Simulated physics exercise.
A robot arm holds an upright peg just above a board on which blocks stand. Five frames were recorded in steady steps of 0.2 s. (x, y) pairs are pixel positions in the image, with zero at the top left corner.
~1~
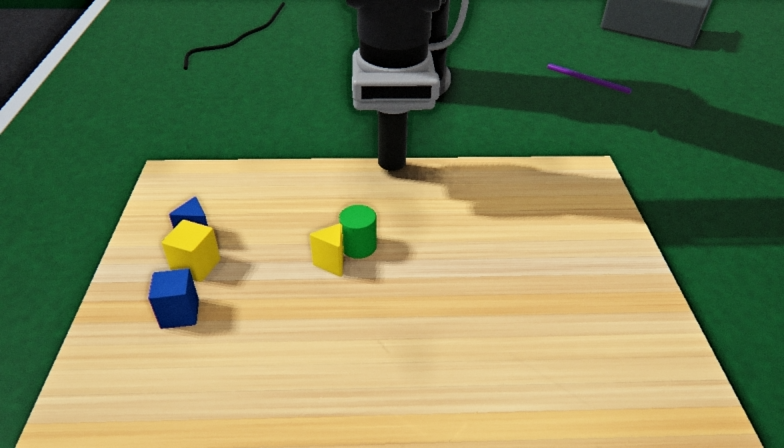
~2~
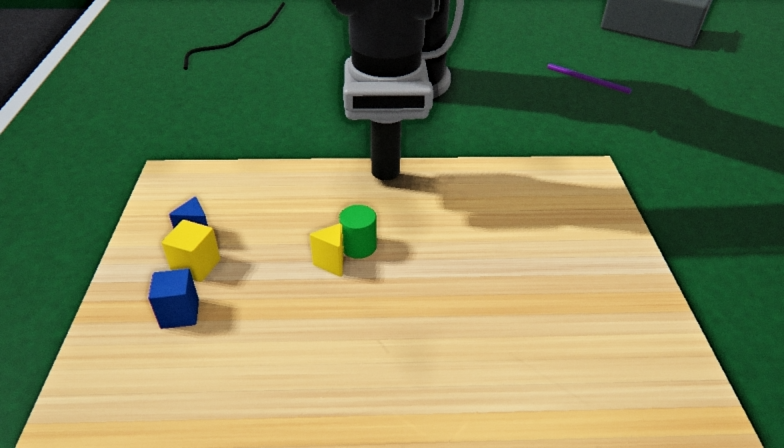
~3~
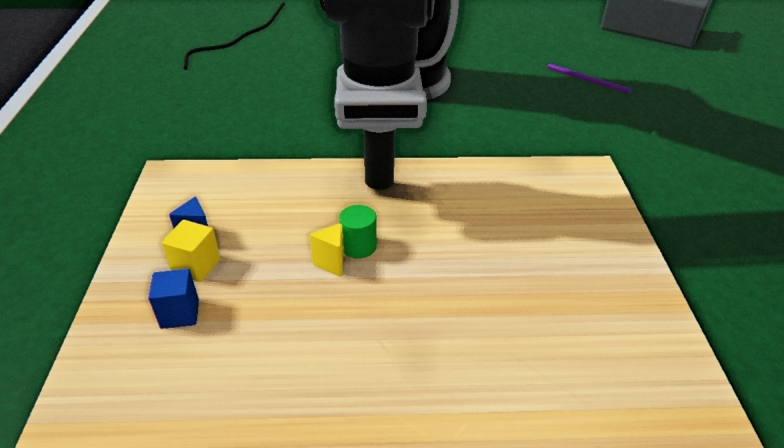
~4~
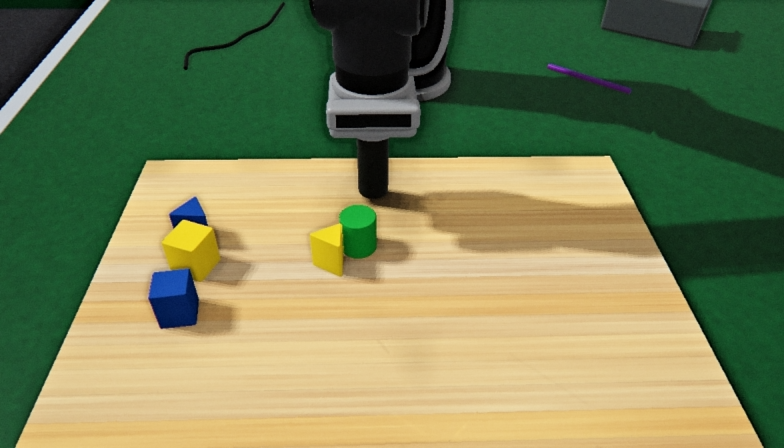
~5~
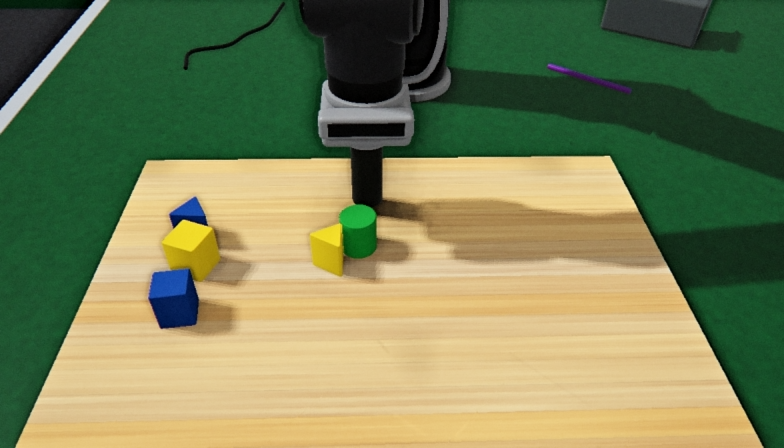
On a wooden board, a robot arm moves its upright peg forward and slightly left toward a green cylinder as blocks stay still.
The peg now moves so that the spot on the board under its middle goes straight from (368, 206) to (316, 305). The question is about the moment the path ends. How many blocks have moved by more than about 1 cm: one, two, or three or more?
Moved: 2.
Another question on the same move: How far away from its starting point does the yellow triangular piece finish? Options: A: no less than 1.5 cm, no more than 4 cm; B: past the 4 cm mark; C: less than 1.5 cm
(B)
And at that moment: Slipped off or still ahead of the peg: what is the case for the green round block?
It lies beside or behind the peg.
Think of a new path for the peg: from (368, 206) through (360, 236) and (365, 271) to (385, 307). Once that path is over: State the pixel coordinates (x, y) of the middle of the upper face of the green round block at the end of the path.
It is going to be at (351, 293).
What follows on the original path. One third of the way, peg (352, 228); yellow triangular piece (322, 243), turned 25° clockwise; green round block (356, 228).
Two thirds of the way, peg (334, 261); yellow triangular piece (315, 255), turned 65° clockwise; green round block (358, 257).
At the end, peg (315, 298); yellow triangular piece (285, 288), turned 80° clockwise; green round block (358, 266).
